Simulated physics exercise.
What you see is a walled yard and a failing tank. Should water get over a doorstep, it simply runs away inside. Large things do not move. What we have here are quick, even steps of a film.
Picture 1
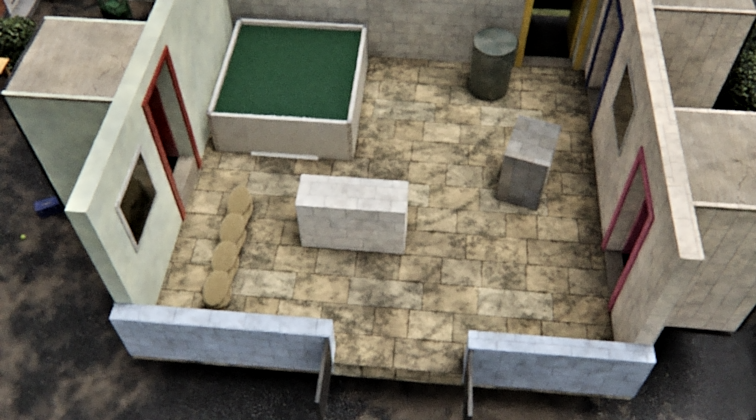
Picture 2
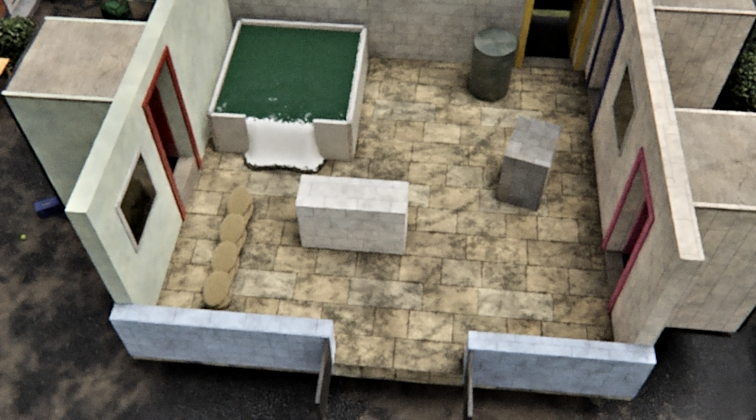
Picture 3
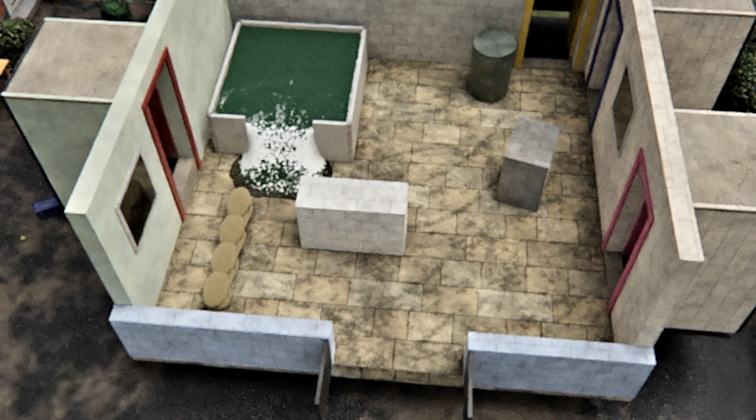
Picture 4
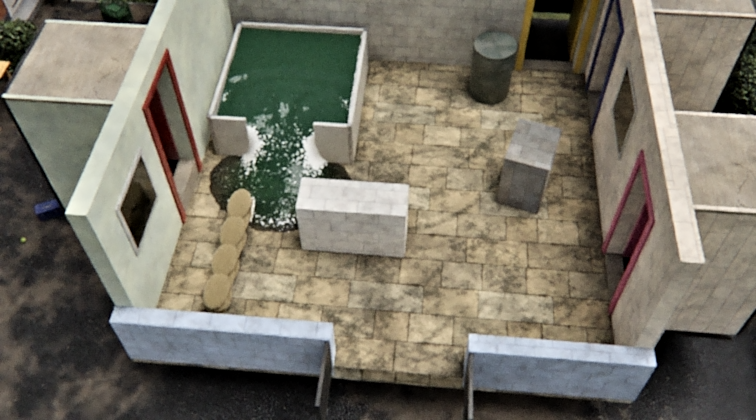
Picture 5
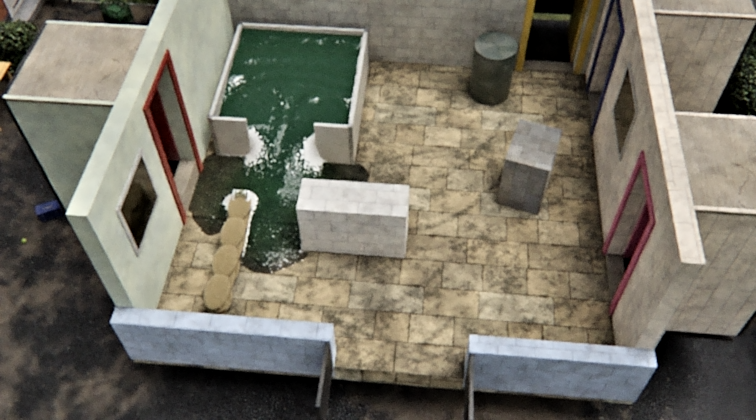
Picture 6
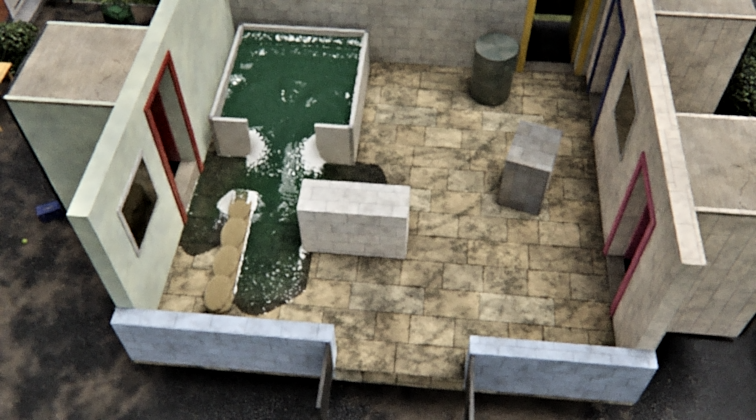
Green water bursts through the tank's front wall and spreads across the yard's stone floor.
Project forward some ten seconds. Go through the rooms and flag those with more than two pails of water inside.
The blue door ends up over two buckets; the red door ends up within two buckets; the pink door ends up over two buckets; the yellow door ends up over two buckets.
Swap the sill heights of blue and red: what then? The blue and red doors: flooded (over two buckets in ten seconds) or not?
Result - blue: Stays within the limit; red: Exceeds the limit.
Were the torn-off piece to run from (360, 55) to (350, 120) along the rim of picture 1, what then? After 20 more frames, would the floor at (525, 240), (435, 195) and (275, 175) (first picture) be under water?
Point by point: Swamped, swamped and untouched.
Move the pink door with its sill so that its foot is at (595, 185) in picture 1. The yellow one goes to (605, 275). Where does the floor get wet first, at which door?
I'd go with the red door.
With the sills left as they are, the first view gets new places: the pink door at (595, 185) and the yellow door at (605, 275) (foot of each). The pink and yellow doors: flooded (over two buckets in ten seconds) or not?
My reading: The pink door exceeds the limit, the yellow door exceeds the limit.
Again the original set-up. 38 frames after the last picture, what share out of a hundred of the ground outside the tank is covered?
Roughly 90 percent, I reckon.
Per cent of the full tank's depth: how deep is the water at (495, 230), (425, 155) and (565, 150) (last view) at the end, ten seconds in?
About 12 per cent, then 6 per cent, then 10 per cent.
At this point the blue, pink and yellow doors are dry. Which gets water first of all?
The answer here is the pink-painted one.
A moment on, water covers 30 % of the floor; the blue door not reached, the red door wet at the sill, nothing in, the pink door not reached, the yellow door not reached.
Next, water covers 45 % of the floor; the blue door not reached, the red door under two buckets in, the pink door not reached, the yellow door not reached.
Then, water covers 70 % of the floor; the blue door not reached, the red door under two buckets in, the pink door under two buckets in, the yellow door not reached.
Later, water covers 90 % of the floor; the blue door under two buckets in, the red door under two buckets in, the pink door far over two buckets in, the yellow door under two buckets in.
In the end, water covers 95 % of the floor; the blue door over two buckets in, the red door under two buckets in, the pink door far over two buckets in, the yellow door far over two buckets in.
